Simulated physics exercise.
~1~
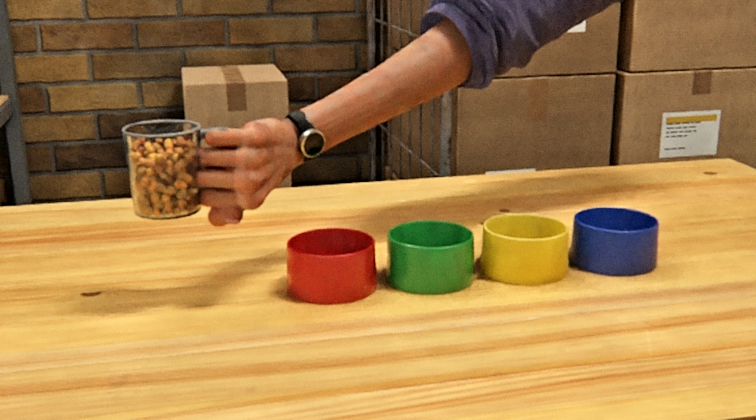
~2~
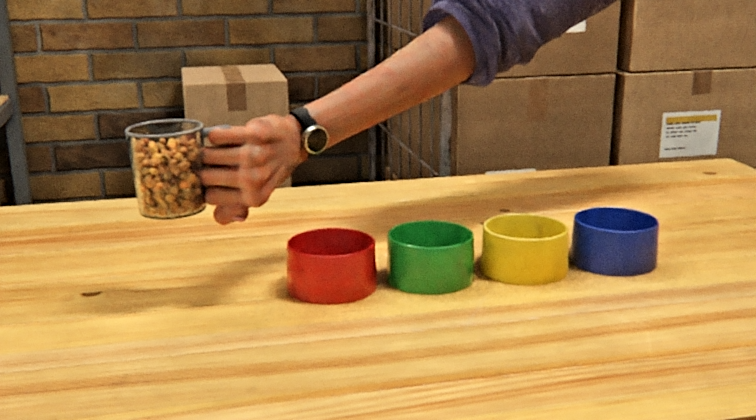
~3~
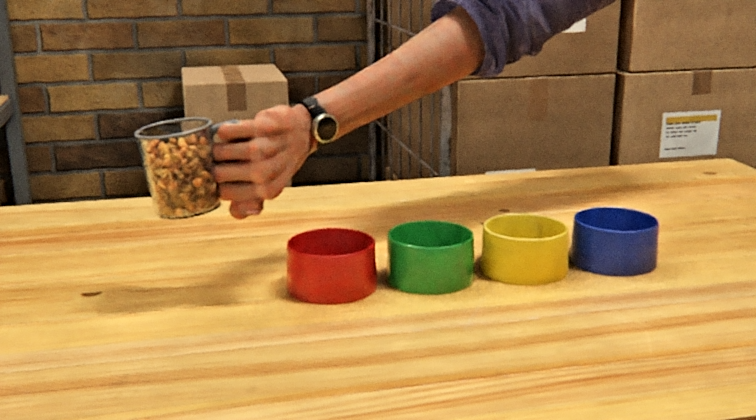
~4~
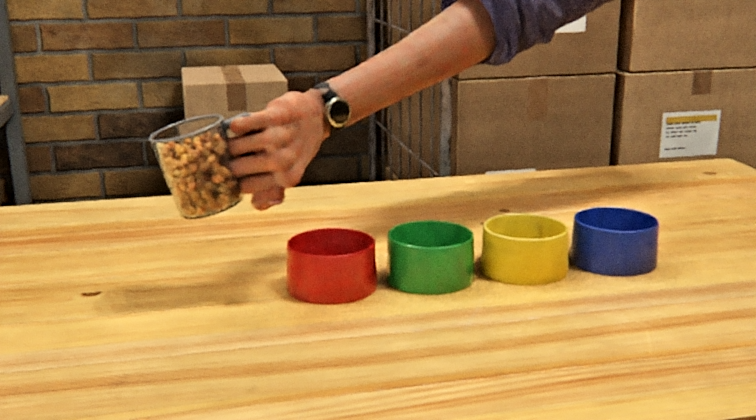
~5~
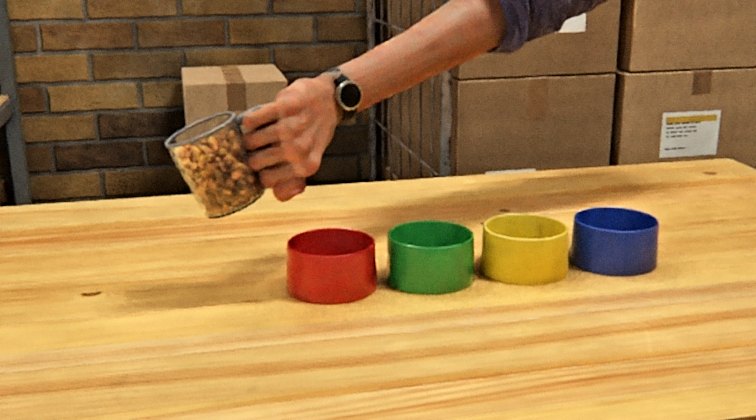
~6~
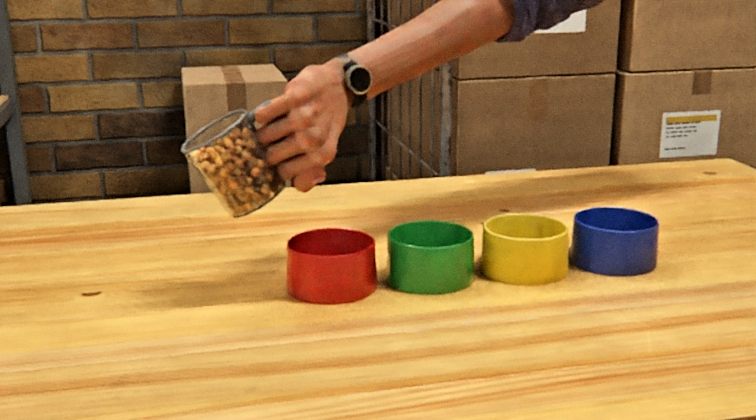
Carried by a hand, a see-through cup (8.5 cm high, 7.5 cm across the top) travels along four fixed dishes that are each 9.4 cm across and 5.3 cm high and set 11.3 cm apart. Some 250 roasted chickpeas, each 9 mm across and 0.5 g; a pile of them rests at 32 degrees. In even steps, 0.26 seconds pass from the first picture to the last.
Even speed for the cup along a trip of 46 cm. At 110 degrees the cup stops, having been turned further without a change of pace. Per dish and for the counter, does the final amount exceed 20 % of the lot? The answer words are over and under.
Red: Under. Blue: Under. Green: Over. Yellow: Over. Counter: Under.
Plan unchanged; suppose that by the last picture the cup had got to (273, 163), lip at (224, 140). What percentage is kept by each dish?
Red 0, blue 0, green 0, yellow 100.
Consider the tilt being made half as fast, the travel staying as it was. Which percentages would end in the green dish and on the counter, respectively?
In that case the green dish gets 0 and the counter gets 0.
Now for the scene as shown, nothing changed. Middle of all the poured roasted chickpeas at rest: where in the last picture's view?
Near (453, 268).
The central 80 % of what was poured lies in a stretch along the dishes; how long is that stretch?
That stretch comes to around 16 cm.
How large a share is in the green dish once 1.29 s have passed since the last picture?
Roughly 50 %.
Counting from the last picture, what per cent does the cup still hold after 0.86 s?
Around 40 in a hundred.
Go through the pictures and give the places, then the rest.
Cup at (165, 170), tilt 0 degrees, lip at (123, 131), moved 0.0 cm; middle of the pieces at (169, 178); red dish at (331, 242); green dish at (431, 234); yellow dish at (526, 227); blue dish at (616, 219), in the first picture.
Cup at (169, 169), tilt 2 degrees, lip at (126, 131), moved 0.4 cm; middle of the pieces at (174, 178), in the second picture.
Cup at (181, 169), tilt 7 degrees, lip at (136, 134), moved 1.7 cm; middle of the pieces at (187, 177), in the third picture.
Cup at (199, 167), tilt 14 degrees, lip at (151, 139), moved 3.5 cm; middle of the pieces at (206, 175), in the fourth picture.
Cup at (218, 166), tilt 21 degrees, lip at (166, 144), moved 5.4 cm; middle of the pieces at (225, 173), in the fifth picture.
Cup at (236, 165), tilt 29 degrees, lip at (183, 150), moved 7.2 cm; middle of the pieces at (244, 171); red dish at (331, 242); green dish at (431, 234); yellow dish at (526, 227); blue dish at (616, 219), in the sixth picture.
Then, 0.52 s after the last picture, tilt 102 degrees; cup holds 95 %, red 5 %.
Then, 0.86 s after the last picture, tilt 110 degrees; cup holds 40 %, red 5 %, green 45 %.
Then, 1.29 s after the last picture, tilt 110 degrees; cup holds 10 %, red 5 %, green 50 %, yellow 25 %.
In the end, red 5 %, blue 0 %, green 50 %, yellow 35 %, counter 15 %.
